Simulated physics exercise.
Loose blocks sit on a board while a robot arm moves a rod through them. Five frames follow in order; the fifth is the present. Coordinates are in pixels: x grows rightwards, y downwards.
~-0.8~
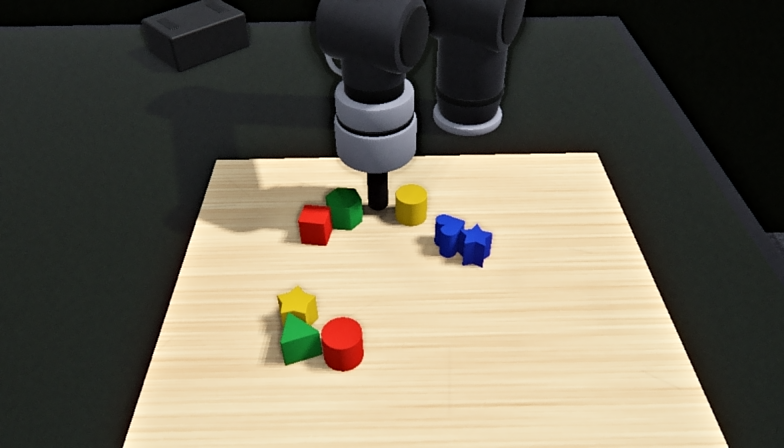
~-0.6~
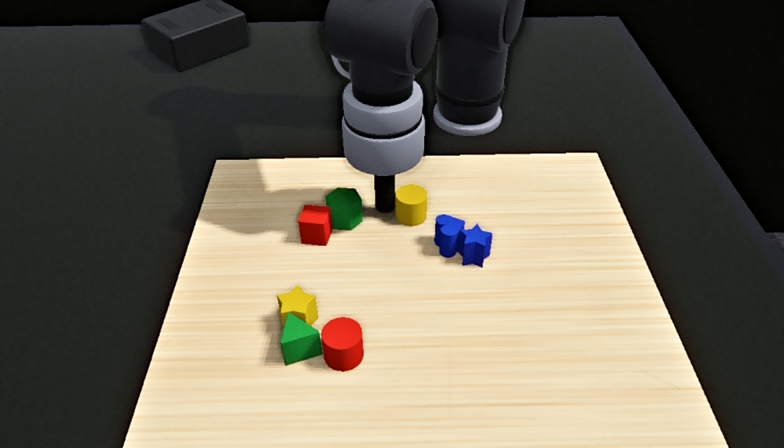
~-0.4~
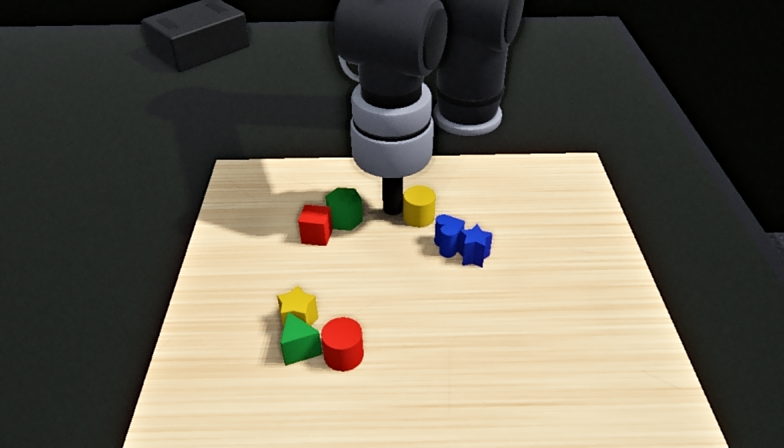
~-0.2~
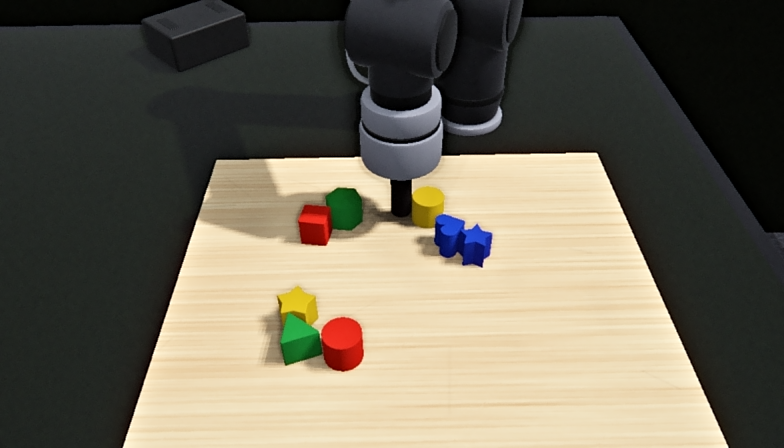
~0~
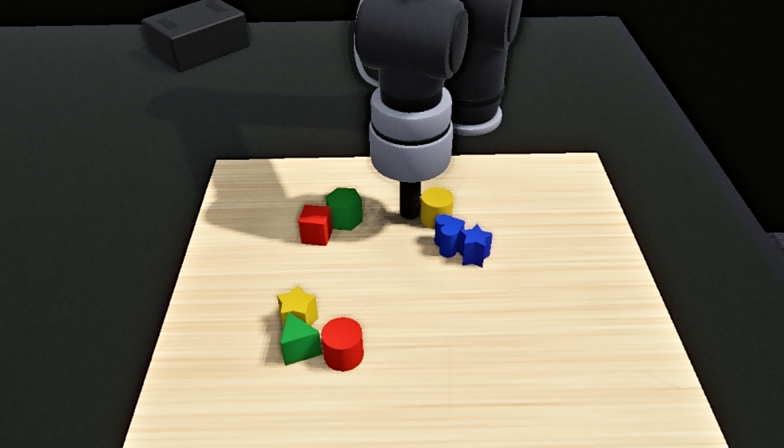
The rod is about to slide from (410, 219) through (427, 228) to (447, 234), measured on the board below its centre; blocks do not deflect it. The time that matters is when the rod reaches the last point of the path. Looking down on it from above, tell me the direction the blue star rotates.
It ends up turned anticlockwise.
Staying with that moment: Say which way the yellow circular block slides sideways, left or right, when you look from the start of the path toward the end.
It slides leftward.
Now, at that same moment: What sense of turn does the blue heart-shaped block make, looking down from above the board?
Looking down: Clockwise.
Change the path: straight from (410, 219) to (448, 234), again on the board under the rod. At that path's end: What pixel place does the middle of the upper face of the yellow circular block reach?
Most likely (465, 198).
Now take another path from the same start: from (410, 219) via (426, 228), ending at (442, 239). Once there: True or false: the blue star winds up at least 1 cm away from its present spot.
It is true.
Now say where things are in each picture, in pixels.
In the first frame, rod's lower end (378, 205); green hexagonal block (343, 197); yellow circular block (411, 193); blue heart-shaped block (449, 223); blue star (476, 234).
In the second frame, rod (385, 207); blocks still.
In the third frame, rod (393, 210); yellow circular block (420, 195).
In the fourth frame, rod (401, 212); yellow circular block (428, 196).
In the fifth frame, rod (410, 214); green hexagonal block (343, 197); yellow circular block (437, 196); blue heart-shaped block (449, 223); blue star (476, 234).
The first path, step by step. Halfway along, rod (428, 223); yellow circular block (453, 198).
At the end, rod (447, 228); green hexagonal block still; yellow circular block (465, 197); blue heart-shaped block (456, 229), turned 30° clockwise; blue star (481, 238), turned 25° anticlockwise.
